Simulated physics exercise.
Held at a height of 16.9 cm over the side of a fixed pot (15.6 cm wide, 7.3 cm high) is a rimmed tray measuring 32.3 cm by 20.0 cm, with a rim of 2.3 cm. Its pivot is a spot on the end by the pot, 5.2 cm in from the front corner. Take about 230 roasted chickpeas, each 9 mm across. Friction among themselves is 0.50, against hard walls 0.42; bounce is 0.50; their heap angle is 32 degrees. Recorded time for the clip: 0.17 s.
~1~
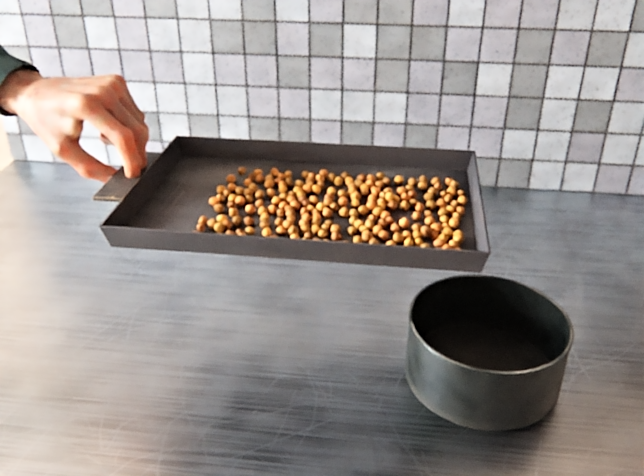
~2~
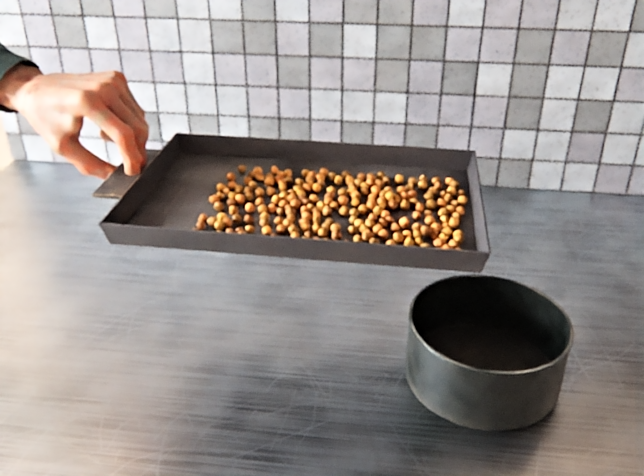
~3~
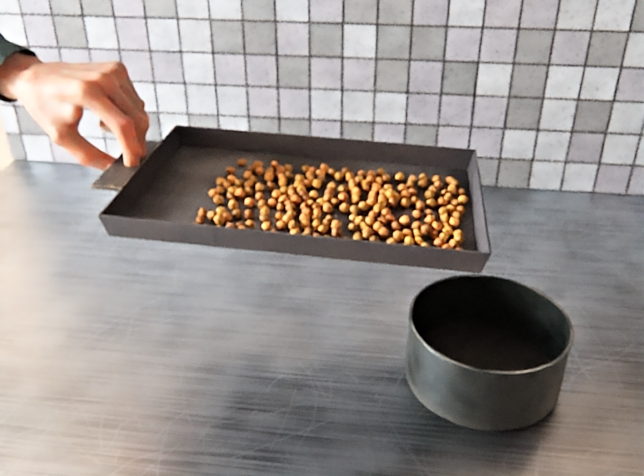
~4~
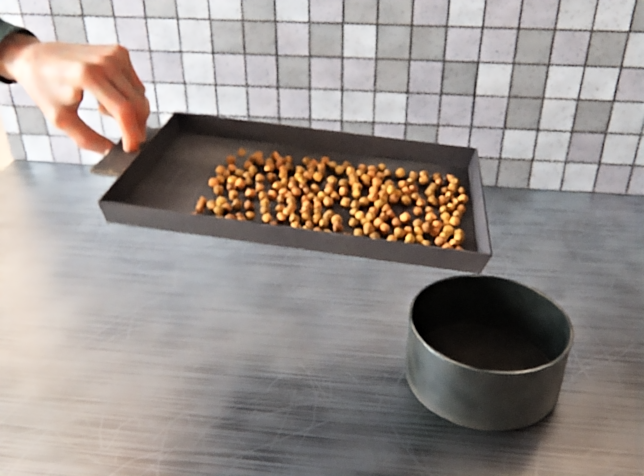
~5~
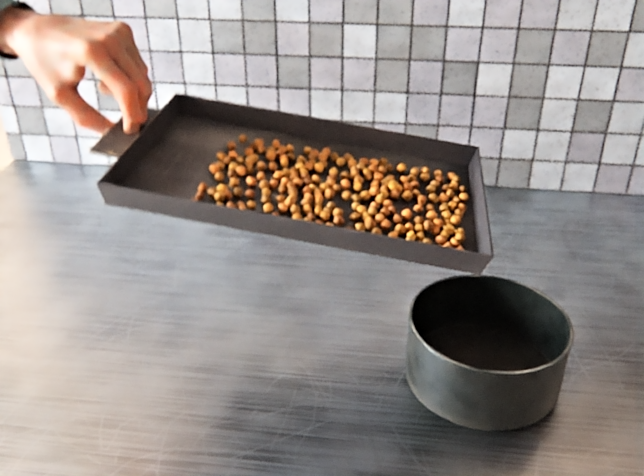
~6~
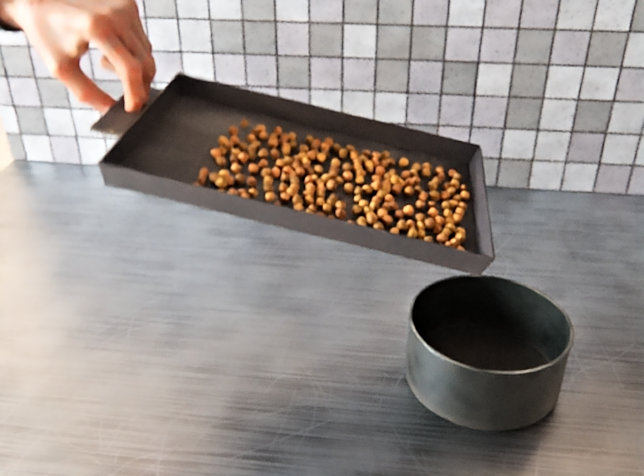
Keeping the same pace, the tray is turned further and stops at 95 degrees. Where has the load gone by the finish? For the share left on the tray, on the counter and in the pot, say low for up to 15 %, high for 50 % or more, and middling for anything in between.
Tray - low, counter - middling, pot - high.
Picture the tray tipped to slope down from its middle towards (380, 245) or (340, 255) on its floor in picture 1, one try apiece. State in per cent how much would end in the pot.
I'd put it at about 45 per cent for the first tilt and about 25 per cent for the second.
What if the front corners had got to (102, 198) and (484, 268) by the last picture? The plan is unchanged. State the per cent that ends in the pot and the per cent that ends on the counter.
Pot 25 % / counter 75 %.
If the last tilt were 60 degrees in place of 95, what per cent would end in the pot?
Share in the pot: Around 10 %.
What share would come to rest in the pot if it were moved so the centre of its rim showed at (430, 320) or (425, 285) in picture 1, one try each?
5 % and 0 %.
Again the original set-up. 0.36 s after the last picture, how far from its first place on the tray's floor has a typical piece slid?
About 7 cm.
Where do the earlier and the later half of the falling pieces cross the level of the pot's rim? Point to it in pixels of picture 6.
(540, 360) or so first, later (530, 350).
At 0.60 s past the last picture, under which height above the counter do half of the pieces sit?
Height: Around 20 cm.
Then, 0.36 s after the last picture, tilt 53 degrees; the tray holds 100 %, the pot 0 %.
Then, 0.60 s after the last picture, tilt 80 degrees; the tray holds 90 %, the pot 0 %.
Then, 0.95 s after the last picture, tilt 95 degrees; the tray holds 10 %, the pot 50 %.
In the end, tray 0 %, counter 30 %, pot 70 %.
